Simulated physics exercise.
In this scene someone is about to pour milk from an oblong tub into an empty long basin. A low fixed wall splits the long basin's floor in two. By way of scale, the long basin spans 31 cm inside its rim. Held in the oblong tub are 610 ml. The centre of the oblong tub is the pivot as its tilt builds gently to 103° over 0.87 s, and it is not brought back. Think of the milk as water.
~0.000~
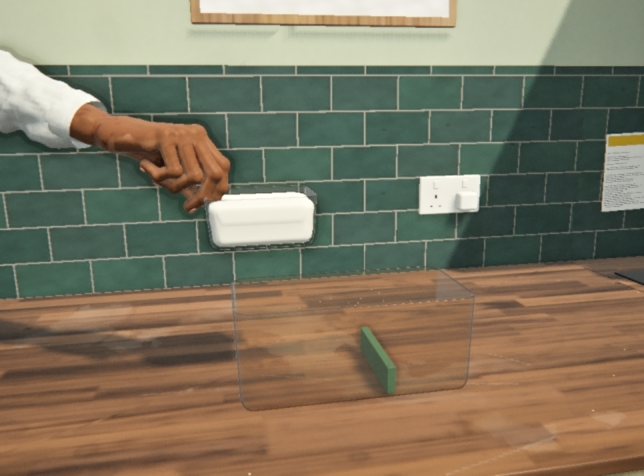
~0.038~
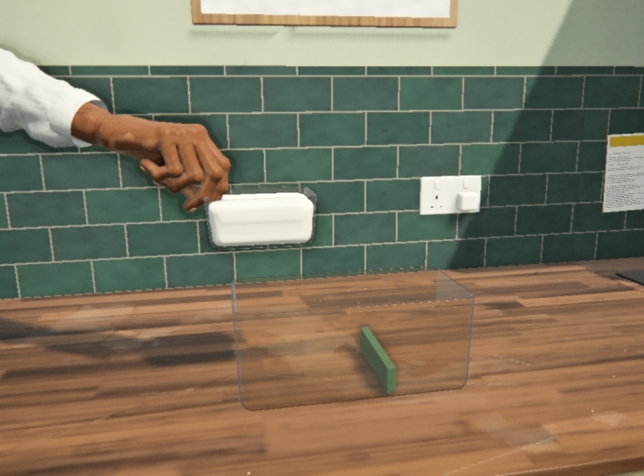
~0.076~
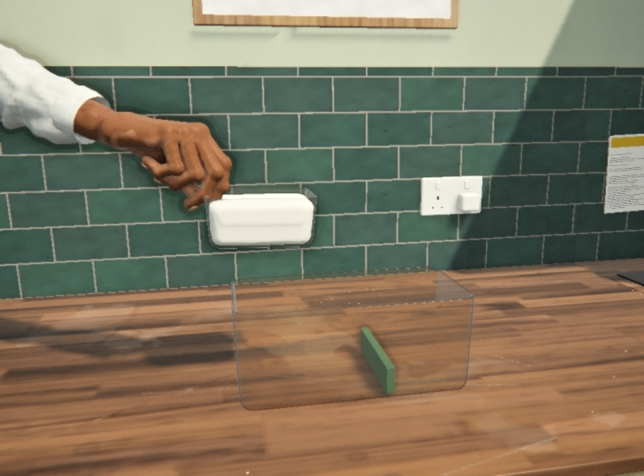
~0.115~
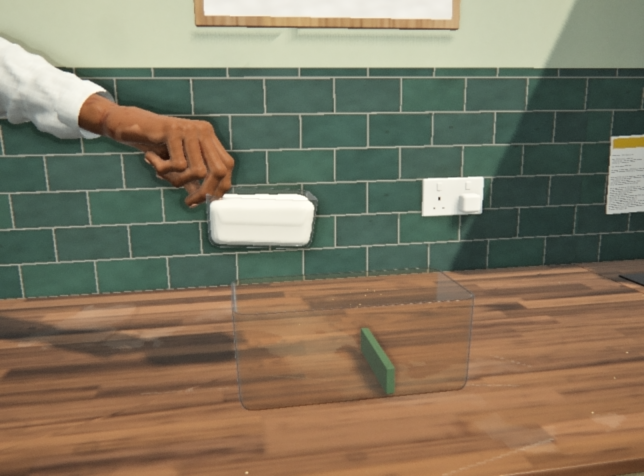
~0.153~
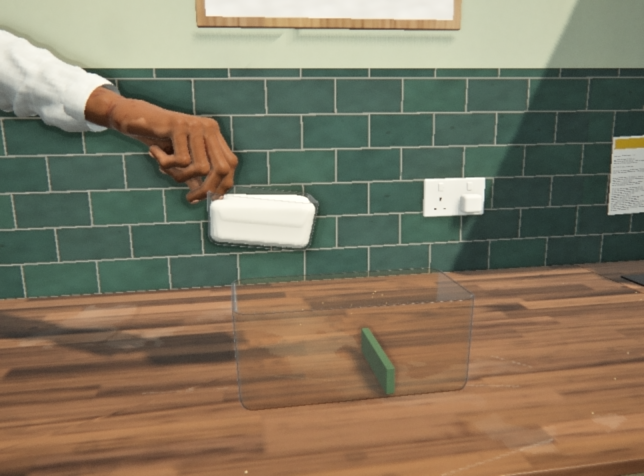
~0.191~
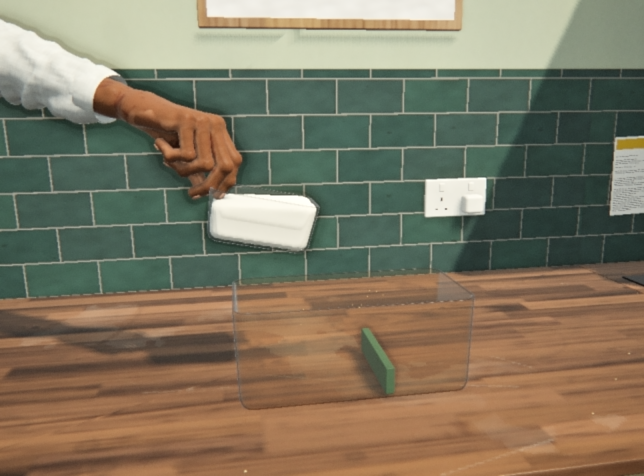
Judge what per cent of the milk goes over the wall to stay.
13 percent, roughly.
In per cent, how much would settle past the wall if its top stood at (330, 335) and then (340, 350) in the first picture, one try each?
I'd put it at about 80 per cent for the first and about 70 per cent for the second.
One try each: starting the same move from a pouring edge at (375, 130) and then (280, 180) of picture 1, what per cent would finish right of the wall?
70 then 10 %.
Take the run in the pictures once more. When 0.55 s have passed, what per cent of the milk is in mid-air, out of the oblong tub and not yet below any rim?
It comes to about 36 percent.
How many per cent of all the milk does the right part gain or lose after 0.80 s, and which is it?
Result: An increase, close to 3.
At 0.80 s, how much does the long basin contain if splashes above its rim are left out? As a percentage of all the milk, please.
Roughly 92 %.
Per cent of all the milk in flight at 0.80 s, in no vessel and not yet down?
Near 3 percent.
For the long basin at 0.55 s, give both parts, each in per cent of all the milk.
Left roughly 26, right roughly 1.
Then, 0.55 s in, the tilt is 71° and 38 per cent is still to pour, 25 is left of the wall and 1 right of it.
Then, 0.80 s in, the tilt is 102° and 6 per cent is still to pour, 81 is left of the wall and 11 right of it.
Then, 1.08 s in, the tilt is 103° and 0 per cent is still to pour, 85 is left of the wall and 13 right of it.
Then, 1.37 s in, the tilt is 103° and 0 per cent is still to pour, 85 is left of the wall and 13 right of it.
Finally, 85 per cent lies left of the wall, 13 right of it and 1 outside.
